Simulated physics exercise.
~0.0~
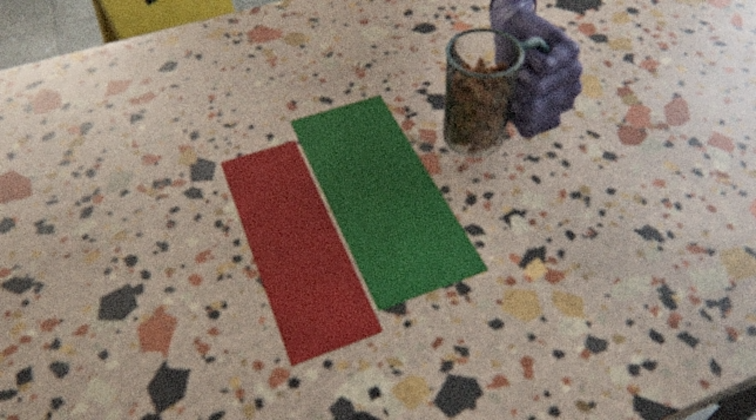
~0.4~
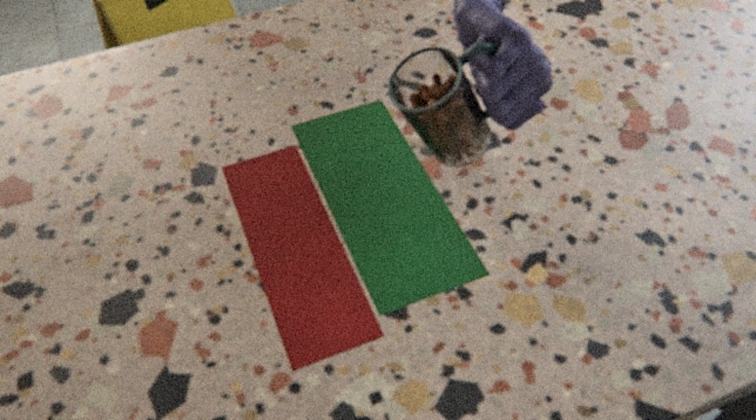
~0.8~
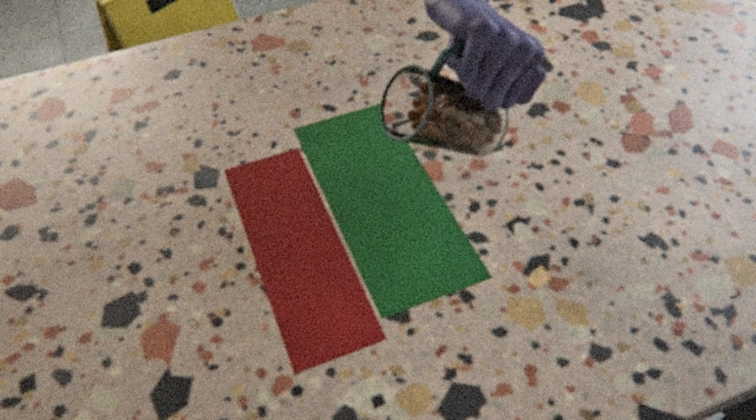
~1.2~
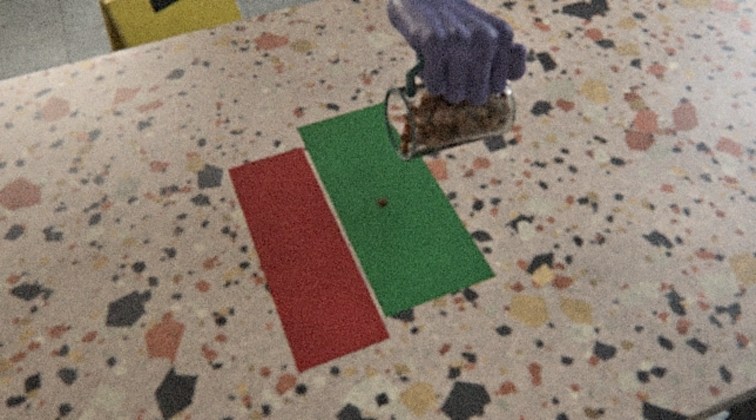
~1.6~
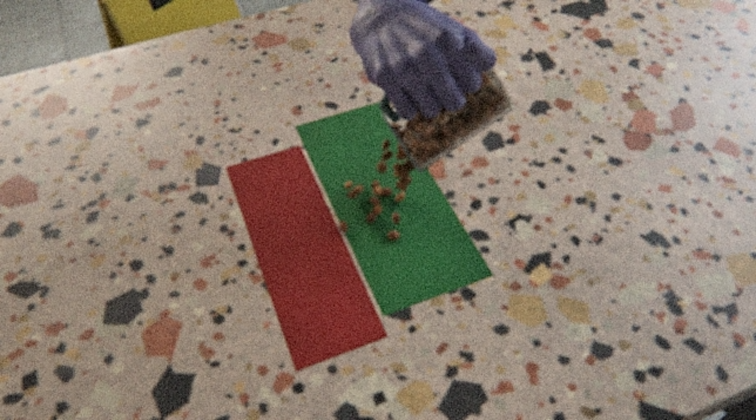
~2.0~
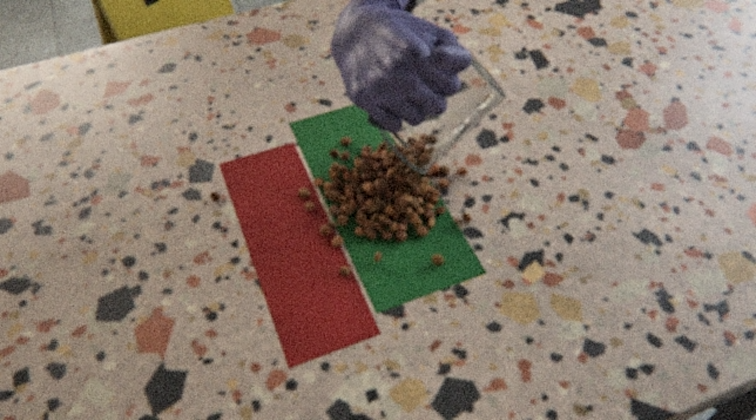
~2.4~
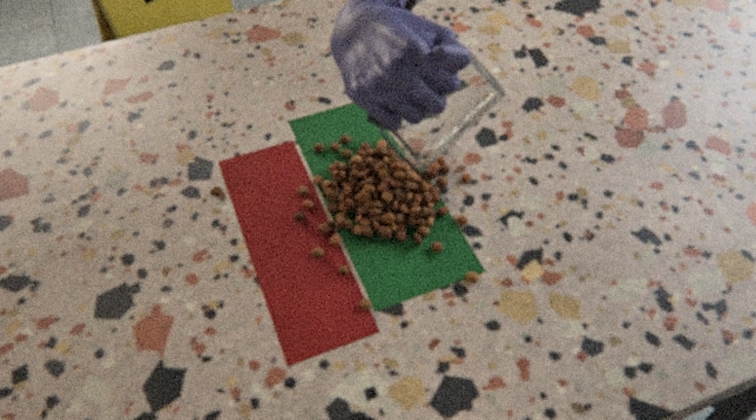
A purple-gloved hand moves a clear cup of brown kibble left toward a green mat beside a red one on a speckled table, tips it over and pours, leaving most pieces heaped on the green mat and a few strays on the red mat and tabletop.
